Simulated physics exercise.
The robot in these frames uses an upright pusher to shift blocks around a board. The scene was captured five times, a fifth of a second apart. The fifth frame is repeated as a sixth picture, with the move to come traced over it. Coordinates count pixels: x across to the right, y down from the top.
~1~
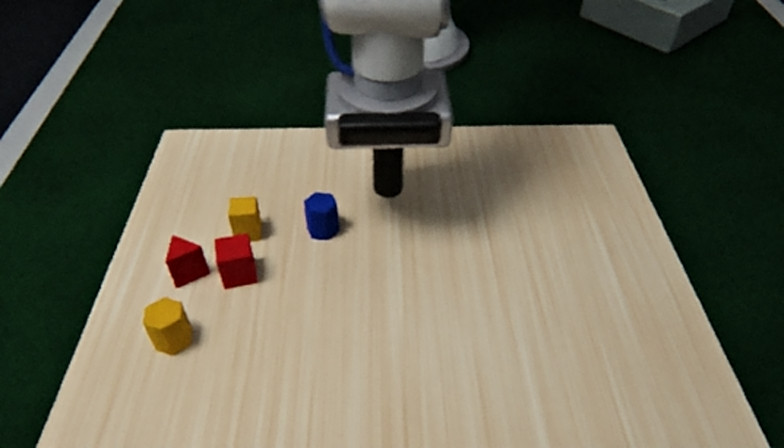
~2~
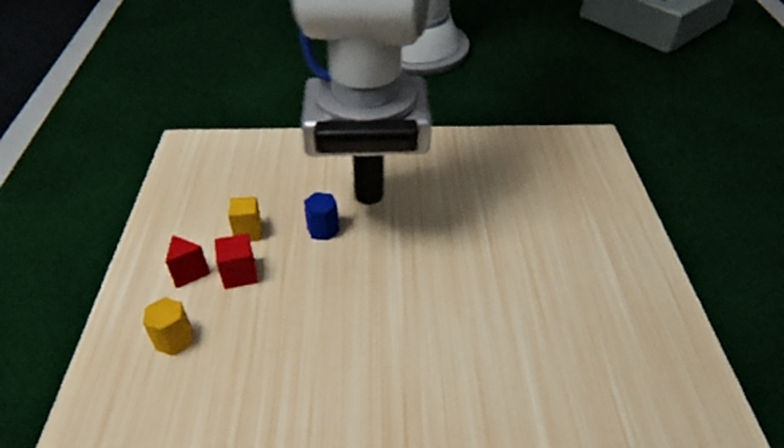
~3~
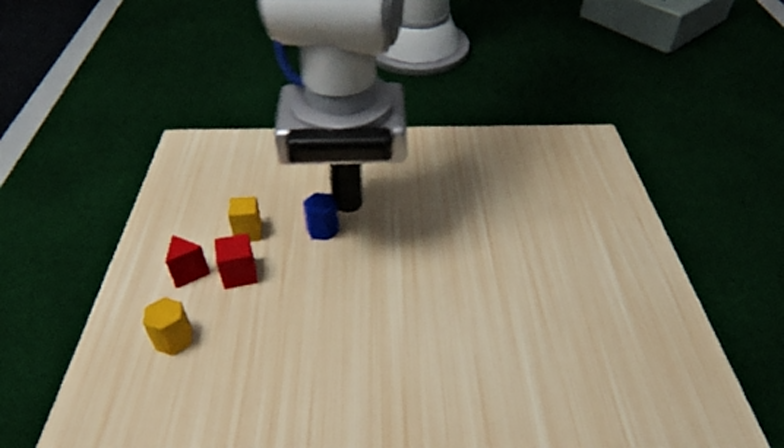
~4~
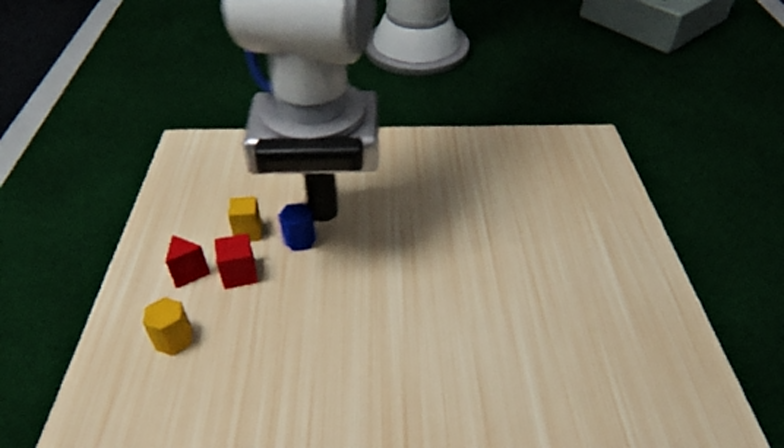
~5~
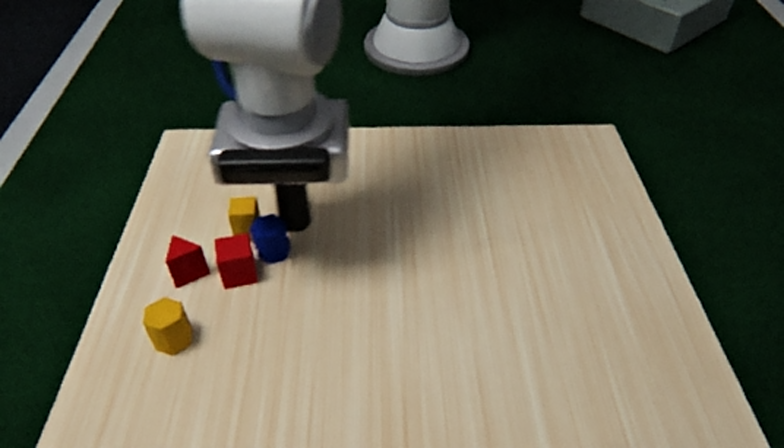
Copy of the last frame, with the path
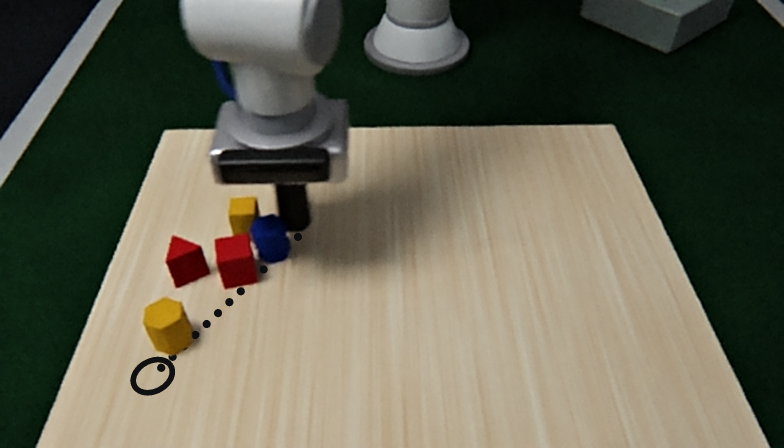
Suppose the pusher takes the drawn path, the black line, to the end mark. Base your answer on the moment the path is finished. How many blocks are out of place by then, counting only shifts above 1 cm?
The number of blocks that move over 1 cm is three or more.
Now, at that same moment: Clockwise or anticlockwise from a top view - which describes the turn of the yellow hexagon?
Twists clockwise.
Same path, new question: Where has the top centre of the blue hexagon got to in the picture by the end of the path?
My prediction: (217, 242).
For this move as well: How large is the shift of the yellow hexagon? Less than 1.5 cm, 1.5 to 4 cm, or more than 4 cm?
It goes beyond 4 cm.
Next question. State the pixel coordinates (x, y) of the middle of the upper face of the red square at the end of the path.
The spot you're after is about (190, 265) in the image.
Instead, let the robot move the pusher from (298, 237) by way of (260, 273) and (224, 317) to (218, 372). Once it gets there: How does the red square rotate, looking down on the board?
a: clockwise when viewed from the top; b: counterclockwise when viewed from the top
That would be b.
The line goes straight from (298, 237) to (153, 376).
On the path given first. One third of the way, pusher at (252, 263); red square at (195, 263), turned 40° anticlockwise; blue hexagon at (219, 241), turned 60° clockwise.
Two thirds of the way, pusher at (203, 309); red triangular piece at (177, 246); red square at (190, 265), turned 45° anticlockwise; blue hexagon at (217, 242), turned 75° clockwise.
At the end, pusher at (146, 363); yellow hexagon at (104, 341), turned 95° clockwise; red triangular piece at (177, 246); red square at (190, 265), turned 45° anticlockwise; blue hexagon at (217, 242), turned 75° clockwise.
